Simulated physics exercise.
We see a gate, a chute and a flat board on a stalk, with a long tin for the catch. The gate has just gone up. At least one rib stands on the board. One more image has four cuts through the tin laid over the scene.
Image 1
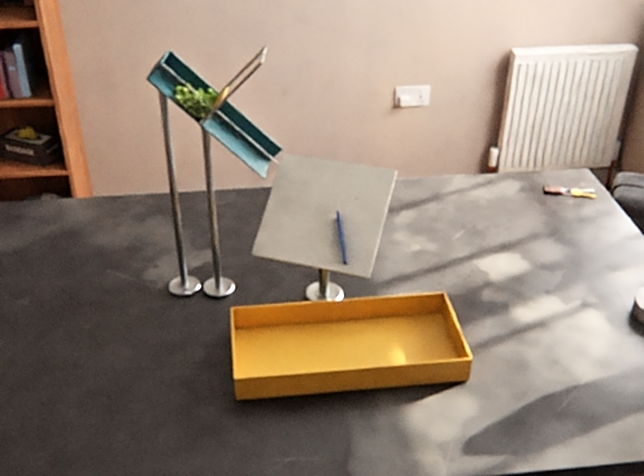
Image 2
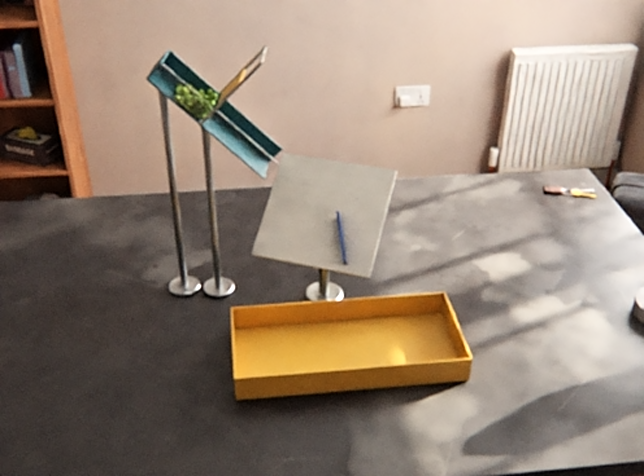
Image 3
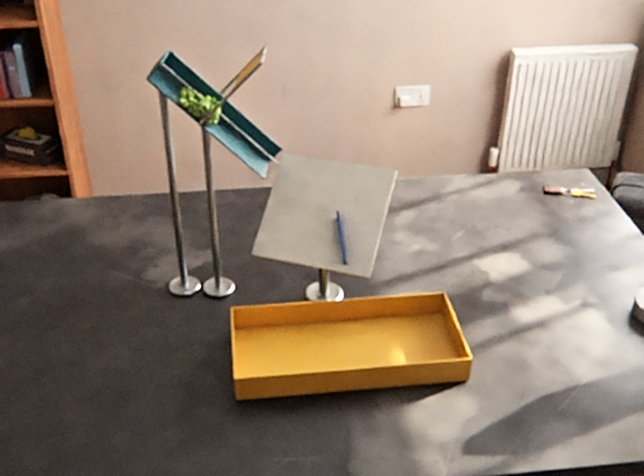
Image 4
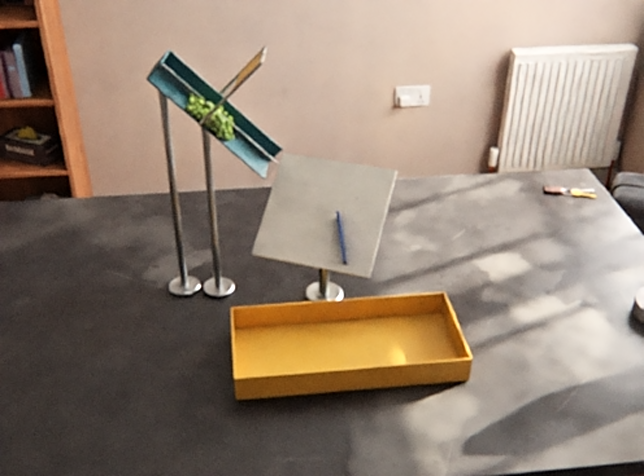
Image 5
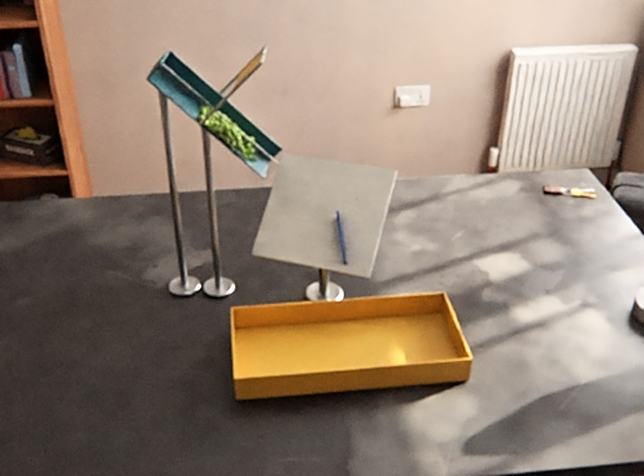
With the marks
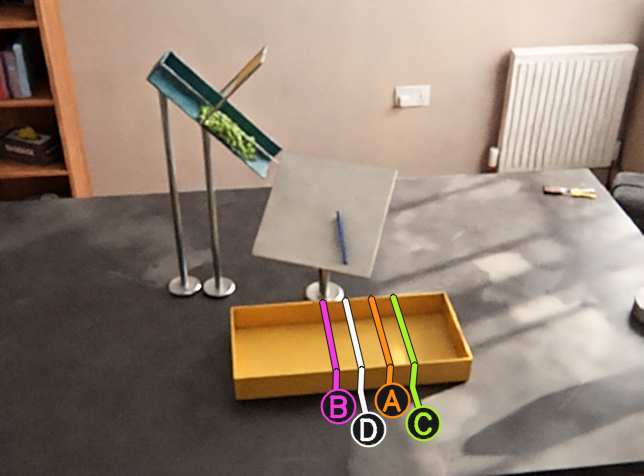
Green dried peas slide down a sloping teal chute toward its lower right end.
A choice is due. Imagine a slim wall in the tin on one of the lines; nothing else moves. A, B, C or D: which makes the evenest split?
Go for B.
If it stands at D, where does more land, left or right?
The left side.
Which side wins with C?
The left side.
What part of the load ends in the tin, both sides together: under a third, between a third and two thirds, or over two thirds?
It is over two thirds.
On the marked copy, line A crosses the front rim at (390, 365); line B crosses the front rim at (336, 370); line C crosses the front rim at (414, 363); line D crosses the front rim at (361, 368).
With A, of what is caught, almost all on the left of the divider, just a few on the right.
With B, of what is caught, roughly half on the left of the divider, roughly half on the right.
With C, of what is caught, every piece on the left of the divider, not one piece on the right.
With D, of what is caught, almost all on the left of the divider, just a few on the right.
